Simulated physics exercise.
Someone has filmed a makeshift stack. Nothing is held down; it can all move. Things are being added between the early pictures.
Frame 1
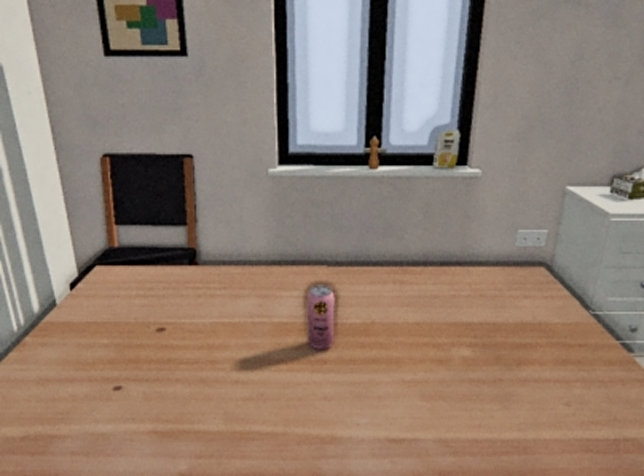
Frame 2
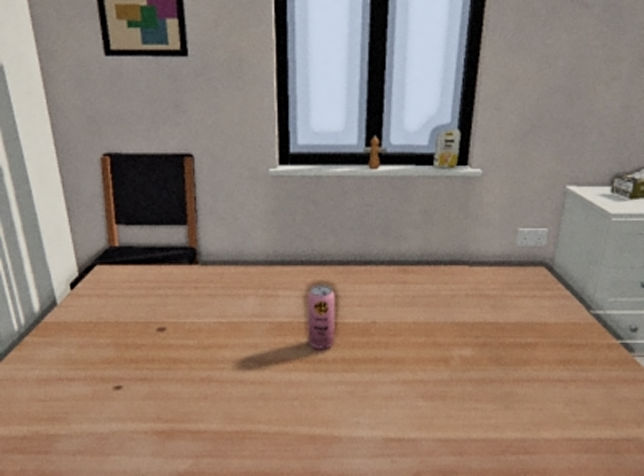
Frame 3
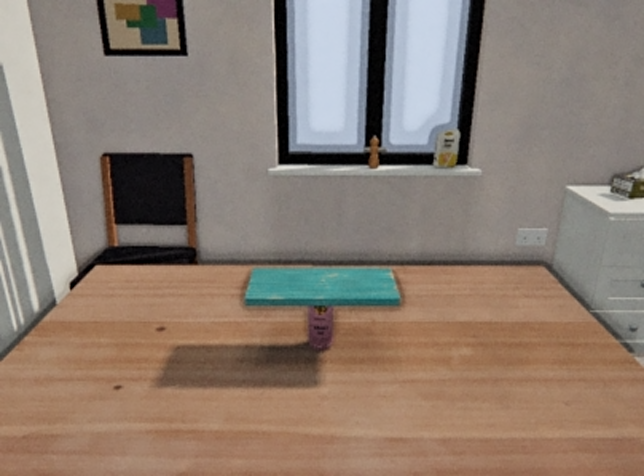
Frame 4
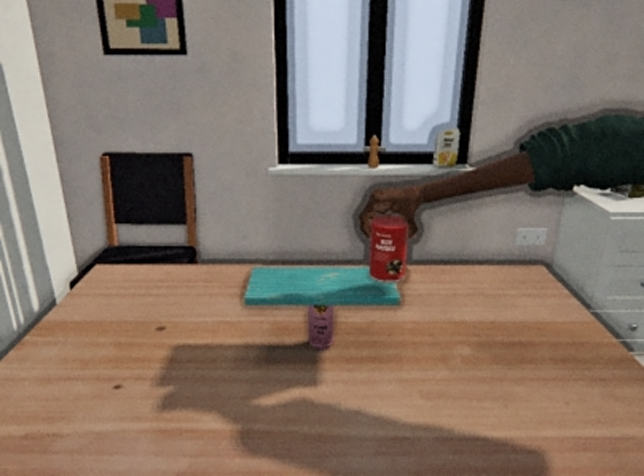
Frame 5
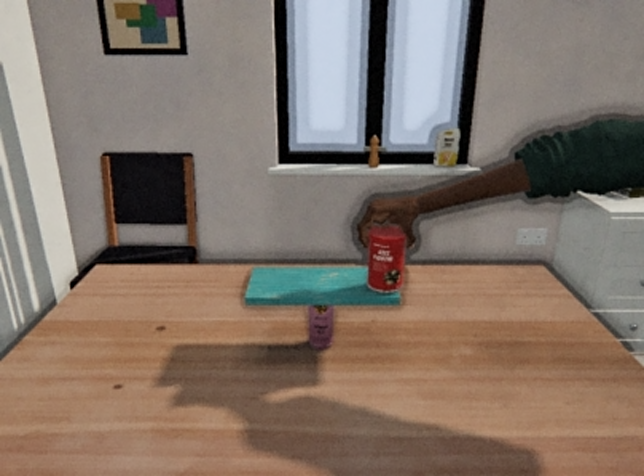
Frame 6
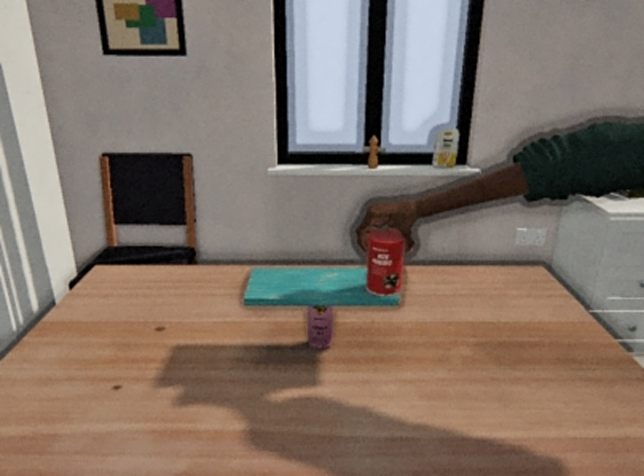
A teal board appeared on top of a pink can on a wooden table, then a hand reached in from the right and lowered a red tin onto the board's right end, keeping hold of it.
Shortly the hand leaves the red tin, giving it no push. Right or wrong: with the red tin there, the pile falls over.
Right, it falls over.
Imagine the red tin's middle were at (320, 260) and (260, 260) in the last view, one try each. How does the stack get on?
Try one, the stack stays standing; try two, it collapses.
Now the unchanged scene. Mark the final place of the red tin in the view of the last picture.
It ends near (451, 351).
Then, 0.40 s past the last view, red tin now fallen; turquoise board rocked 49° from its first pose.
Then, 0.60 s past the last view, turquoise board now fallen; pink can rocked 30° from its first pose.
Finally, fallen, pink can, turquoise board and red tin. Final places as the last picture's camera would see them, red tin near (451, 351). The stack loses its balance.
